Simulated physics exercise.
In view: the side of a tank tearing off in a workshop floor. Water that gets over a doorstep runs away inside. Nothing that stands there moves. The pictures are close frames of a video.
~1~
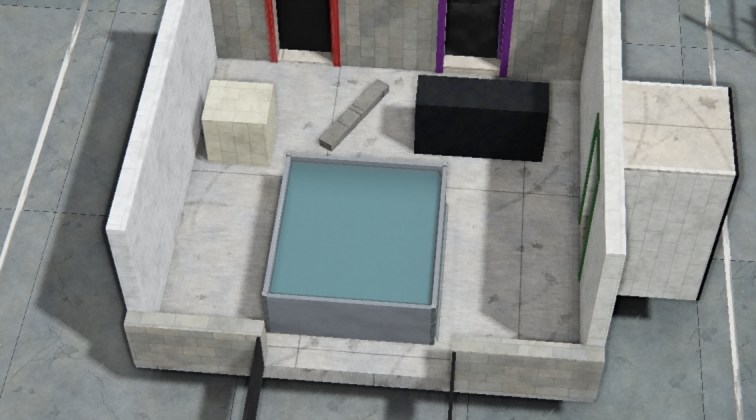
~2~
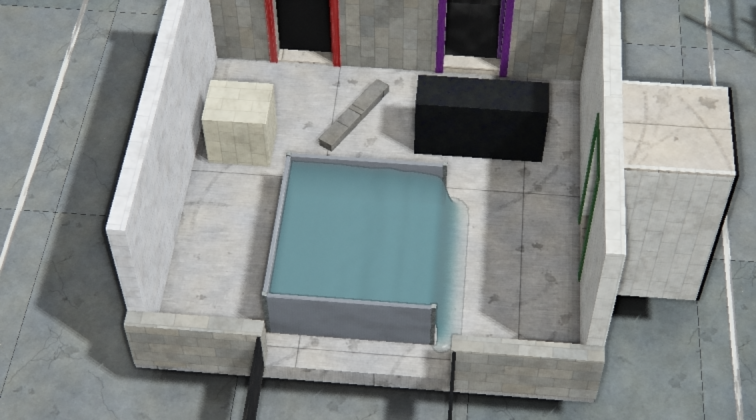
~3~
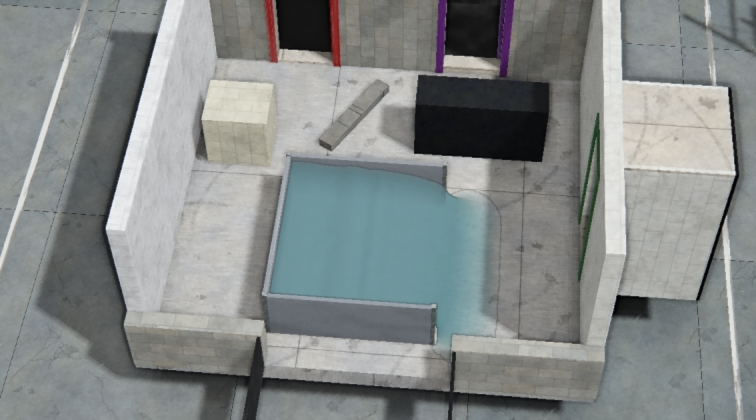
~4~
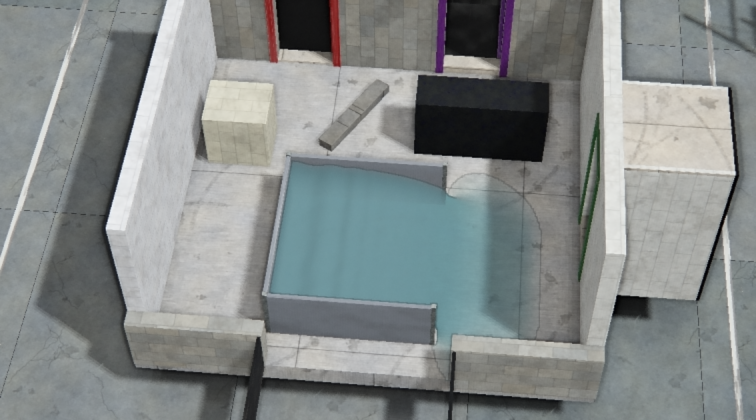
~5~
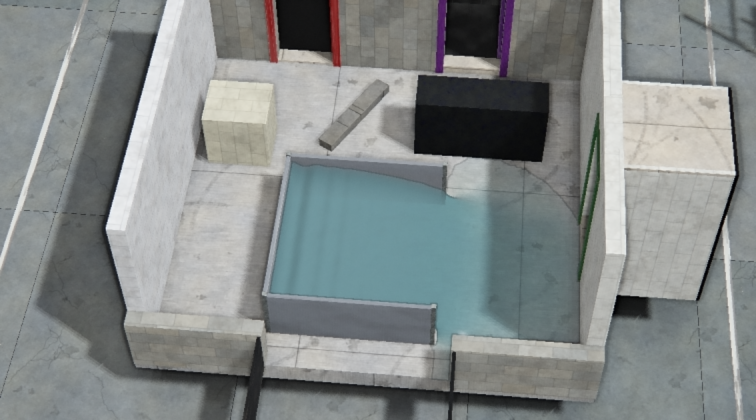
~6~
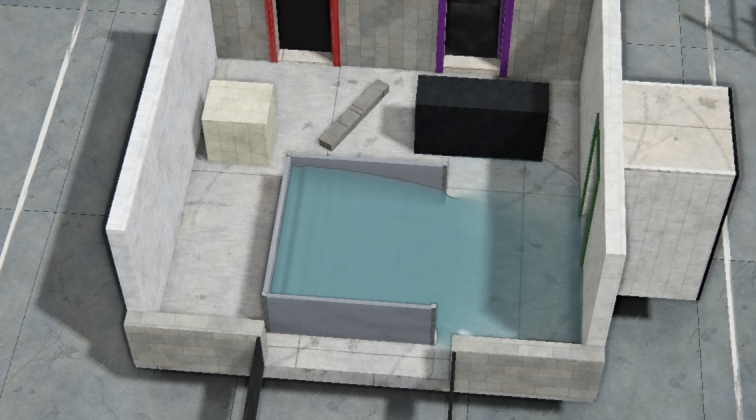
Water pouring from a grey tank as its right side gives way, spreading across the pale workshop floor to the right wall.
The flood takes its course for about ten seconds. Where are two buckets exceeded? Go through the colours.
The green door lets in a lot; the purple door admits no more than that; the red door lets in a lot.
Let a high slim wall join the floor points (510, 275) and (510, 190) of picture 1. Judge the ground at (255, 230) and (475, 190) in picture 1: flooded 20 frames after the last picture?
As listed: Clear, under water.
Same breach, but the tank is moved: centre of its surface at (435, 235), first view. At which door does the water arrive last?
Last comes the red one.
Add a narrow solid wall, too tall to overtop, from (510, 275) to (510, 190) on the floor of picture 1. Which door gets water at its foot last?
It is the red one.
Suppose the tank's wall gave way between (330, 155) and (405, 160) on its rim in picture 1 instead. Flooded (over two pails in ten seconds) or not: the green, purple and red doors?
In short: Green door stays under, purple door is over, red door lets more in.
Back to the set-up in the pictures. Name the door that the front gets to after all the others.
That is the red one.
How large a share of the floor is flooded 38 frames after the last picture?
Roughly 95 per cent.
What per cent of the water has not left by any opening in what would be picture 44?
Close to 86 %.
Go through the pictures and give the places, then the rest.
Still water in the water tank at (358, 231), in the first frame.
The front is at a hidden place, out from the gap at (436, 257), in the second frame.
Water pours out at (436, 260) and has run to a hidden place, in the third frame.
The front is at (499, 185), out from the gap at (436, 262), in the fourth frame.
Water pours out at (436, 262) and has run to (535, 181), in the fifth frame.
The front is at (579, 188), out from the gap at (436, 262), in the sixth frame.
A moment on, water covers 30 % of the floor; the green door far over two buckets in, the purple door not reached, the red door not reached.
Next, water covers 35 % of the floor; the green door far over two buckets in, the purple door wet at the sill, nothing in, the red door not reached.
Then, water covers 65 % of the floor; the green door far over two buckets in, the purple door wet at the sill, nothing in, the red door wet at the sill, nothing in.
Later, water covers 95 % of the floor; the green door far over two buckets in, the purple door under two buckets in, the red door under two buckets in.
In the end, water covers 95 % of the floor; the green door far over two buckets in, the purple door under two buckets in, the red door far over two buckets in.
